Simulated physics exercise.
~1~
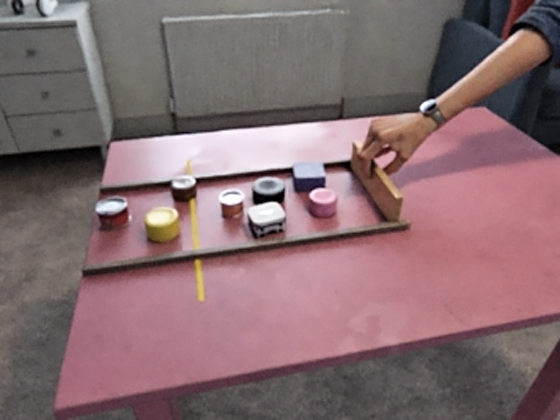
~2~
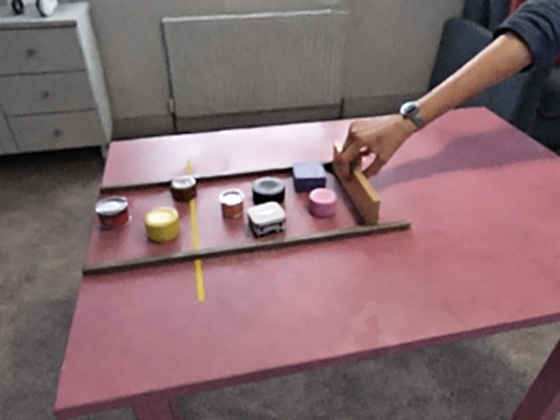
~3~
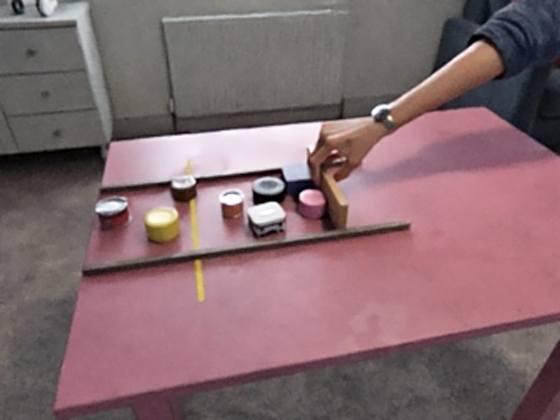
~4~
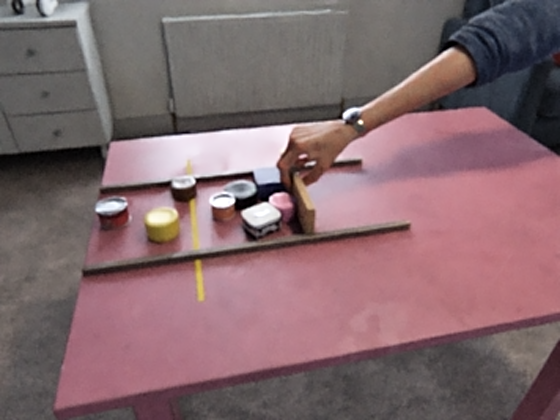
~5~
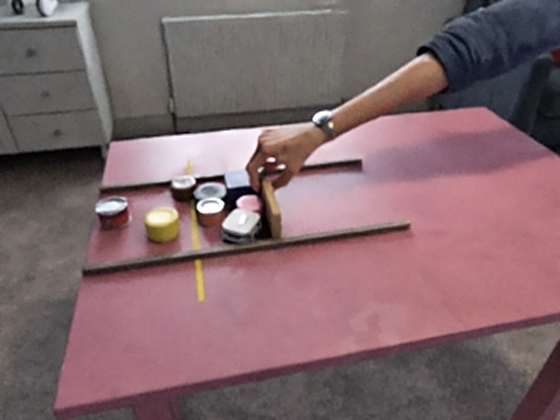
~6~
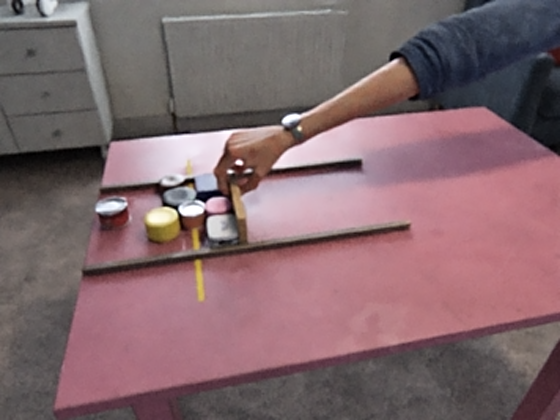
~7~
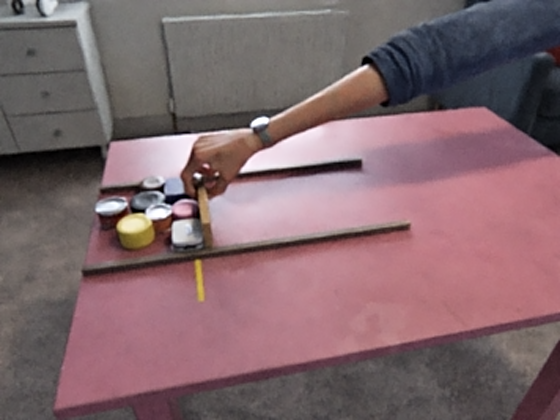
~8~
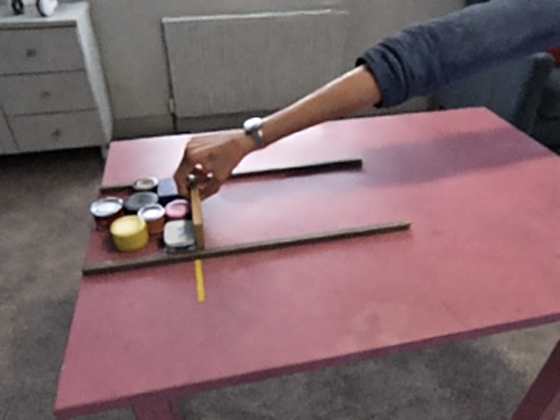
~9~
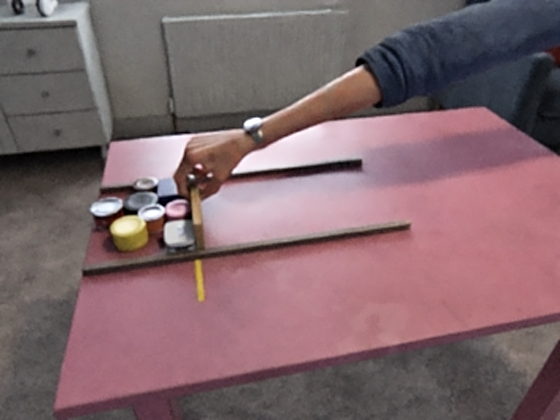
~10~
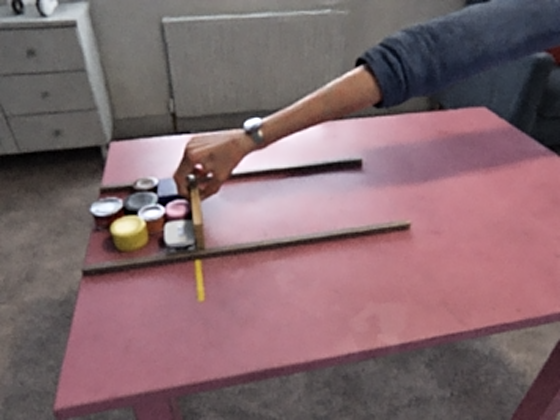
On a pinkish-red table, a hand slid an upright wooden board leftward between two strips, gradually bunching eight small pots, lids and other items together and pushing them toward the edge, then stopped by the yellow tape with everything still on the table.
